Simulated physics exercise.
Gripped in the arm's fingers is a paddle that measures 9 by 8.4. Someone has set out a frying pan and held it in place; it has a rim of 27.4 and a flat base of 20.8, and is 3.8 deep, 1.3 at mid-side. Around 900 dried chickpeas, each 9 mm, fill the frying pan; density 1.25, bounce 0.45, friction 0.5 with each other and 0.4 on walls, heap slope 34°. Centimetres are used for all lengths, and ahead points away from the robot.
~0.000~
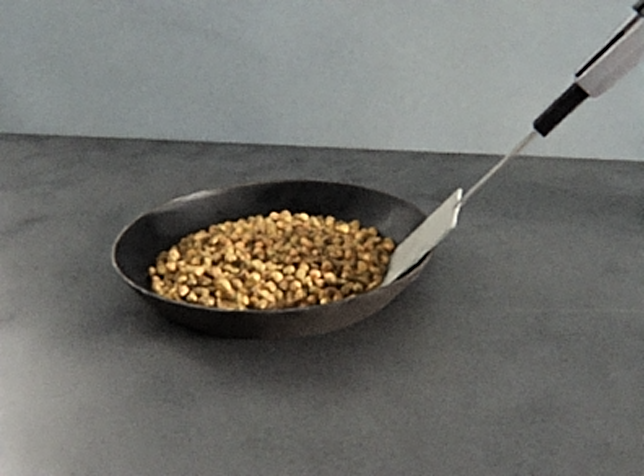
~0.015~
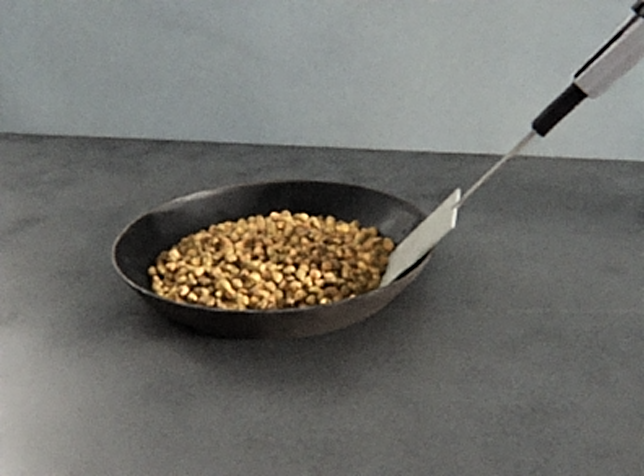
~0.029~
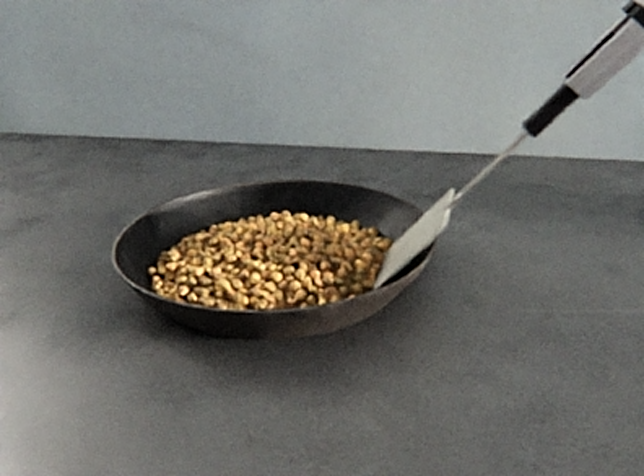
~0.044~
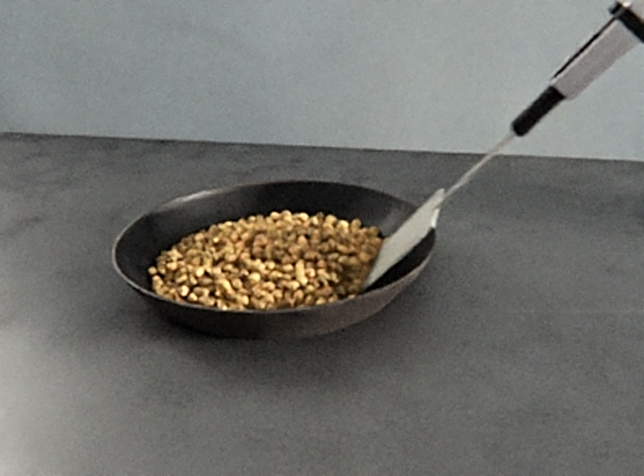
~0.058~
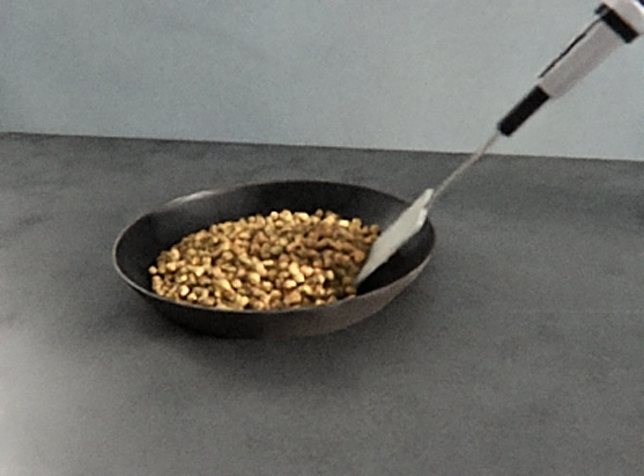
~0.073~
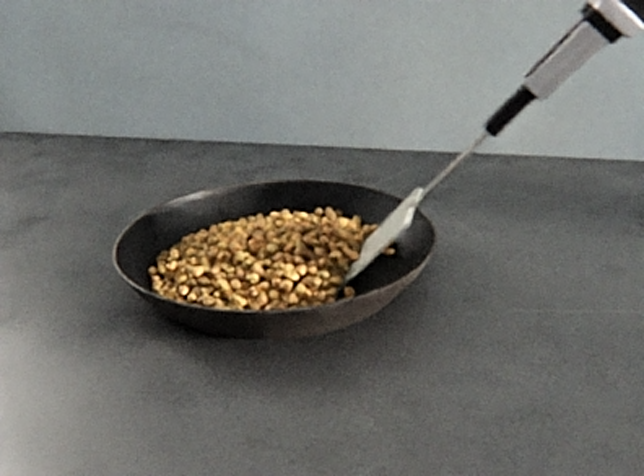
A robot arm, only its grey and black end showing at the upper right, holds a pale, flat paddle in a dark frying pan on a dark grey surface before a blue-grey wall, seen from slightly above. The pan holds a broad heap of golden-brown chickpeas. The paddle slides slowly left from the right rim, nudging the heap's edge, while the pan and view stay still.
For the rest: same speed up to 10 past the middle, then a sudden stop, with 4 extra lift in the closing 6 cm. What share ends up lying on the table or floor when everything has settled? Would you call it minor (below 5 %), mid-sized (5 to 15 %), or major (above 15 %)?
I would call it mid-sized.
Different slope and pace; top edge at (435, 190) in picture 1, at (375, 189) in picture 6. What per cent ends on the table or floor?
About 15 per cent.
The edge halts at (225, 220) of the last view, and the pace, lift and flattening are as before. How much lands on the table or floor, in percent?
Something near 0 in a hundred.
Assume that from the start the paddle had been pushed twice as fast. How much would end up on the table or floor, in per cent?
I'd reckon close to 25 per cent.
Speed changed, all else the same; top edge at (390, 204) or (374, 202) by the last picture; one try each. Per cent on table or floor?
Respectively, some 20 and 25 per cent.
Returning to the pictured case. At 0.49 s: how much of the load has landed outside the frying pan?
That would be near 10 per cent, give or take.
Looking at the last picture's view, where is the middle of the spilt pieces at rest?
In the last view, it's around (59, 245).
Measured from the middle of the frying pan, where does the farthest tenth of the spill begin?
About 35 cm.
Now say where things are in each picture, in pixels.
Paddle top edge at (458, 206), sloping 49°; upper third of the load around (282, 253), from x 155 to 395, top at y 215; 900 in the frying pan, in the first frame.
Paddle top edge at (456, 206), sloping 49°; upper third of the load around (282, 253), from x 155 to 395, top at y 215, in the second frame.
Paddle top edge at (449, 206), sloping 49°; upper third of the load around (286, 254), from x 155 to 395, top at y 215, in the third frame.
Paddle top edge at (438, 206), sloping 49°; upper third of the load around (292, 253), from x 155 to 390, top at y 215, in the fourth frame.
Paddle top edge at (425, 206), sloping 49°; upper third of the load around (291, 251), from x 155 to 390, top at y 215, in the fifth frame.
Paddle top edge at (413, 205), sloping 49°; upper third of the load around (286, 251), from x 155 to 390, top at y 210; 900 in the frying pan, in the sixth frame.
By 0.16 s, sloping 49°, highest piece 4 above the table; 900 in the frying pan.
By 0.25 s, sloping 49°, highest piece 5 above the table; 900 in the frying pan.
By 0.49 s, sloping 49°, highest piece 4 above the table; 816 in the frying pan, 83 on the table or floor, 1 on the blade or in flight.
By 1.54 s, sloping 49°, highest piece 4 above the table; 816 in the frying pan, 84 on the table or floor.
Final count, 816 in the frying pan, 84 on the table or floor. That is 9 % on the table or floor.
